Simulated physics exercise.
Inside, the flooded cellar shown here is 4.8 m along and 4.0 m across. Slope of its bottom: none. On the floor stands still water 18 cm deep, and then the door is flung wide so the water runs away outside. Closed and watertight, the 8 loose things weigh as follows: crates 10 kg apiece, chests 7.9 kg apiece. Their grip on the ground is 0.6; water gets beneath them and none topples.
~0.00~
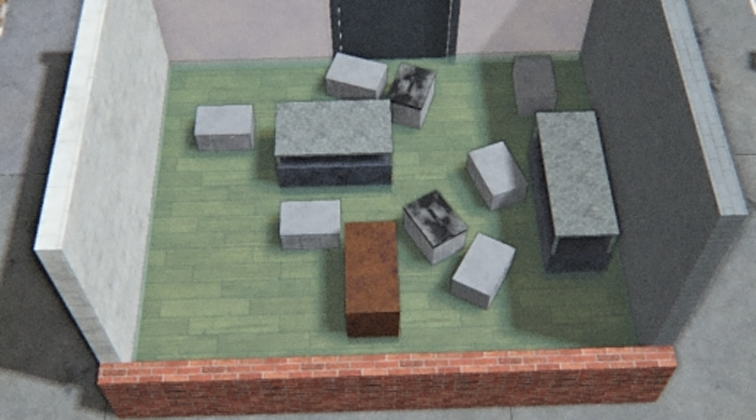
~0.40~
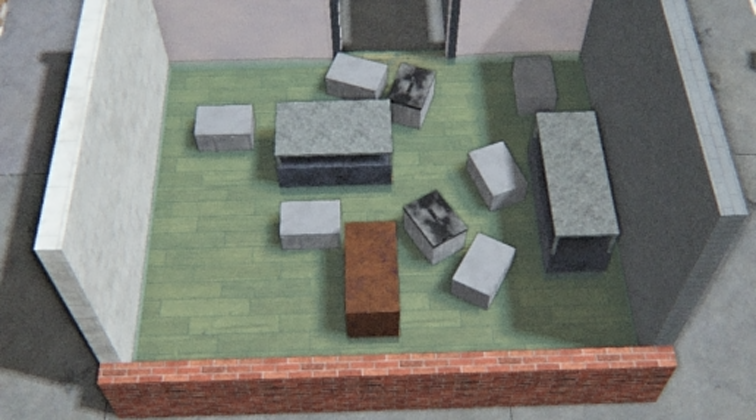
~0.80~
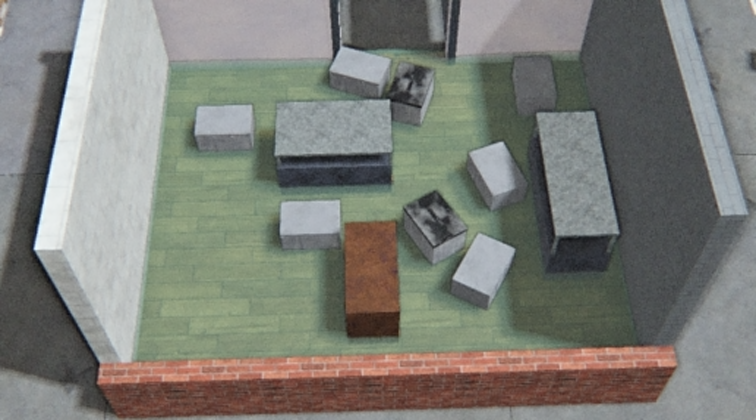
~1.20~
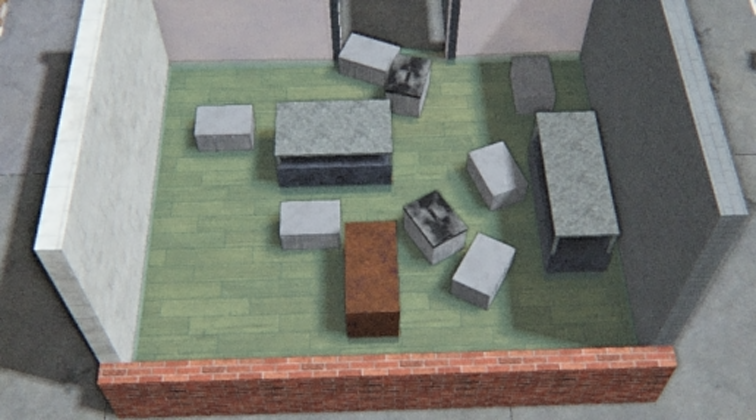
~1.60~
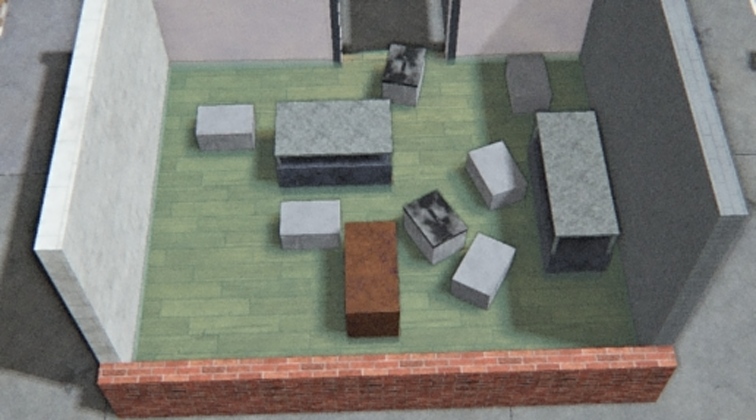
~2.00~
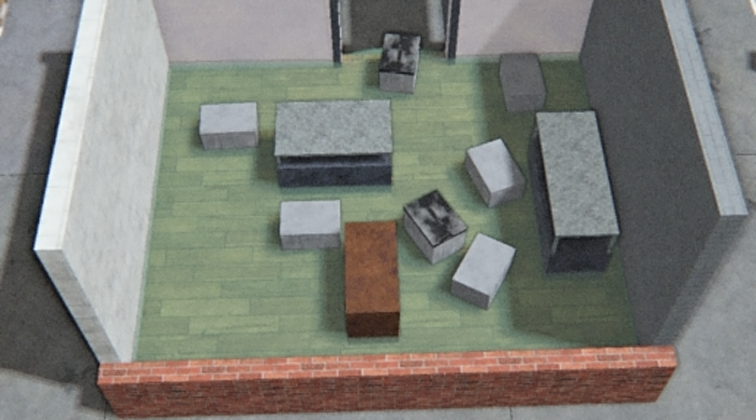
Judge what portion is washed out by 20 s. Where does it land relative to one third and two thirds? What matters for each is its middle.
Share gone: Two thirds or beyond.
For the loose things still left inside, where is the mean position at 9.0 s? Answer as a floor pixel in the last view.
Centre of the remaining things: Roughly (435, 178).
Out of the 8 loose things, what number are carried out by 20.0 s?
So the count comes to 6.
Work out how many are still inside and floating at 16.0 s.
The number is 2.
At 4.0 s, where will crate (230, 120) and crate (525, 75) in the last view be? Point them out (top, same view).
Roughly (258, 91), then roughly (501, 62).
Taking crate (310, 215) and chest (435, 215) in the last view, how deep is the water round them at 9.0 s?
13 and 12 cm.
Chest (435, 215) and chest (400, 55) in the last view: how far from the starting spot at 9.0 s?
Respectively, 120 cm and washed out.
After 4.0 s 2 of 8 are out; 6 afloat.
After 9.0 s 4 of 8 are out; 4 afloat.
After 16.0 s 6 of 8 are out; 2 afloat.
After 20.0 s 6 of 8 are out; 2 afloat.
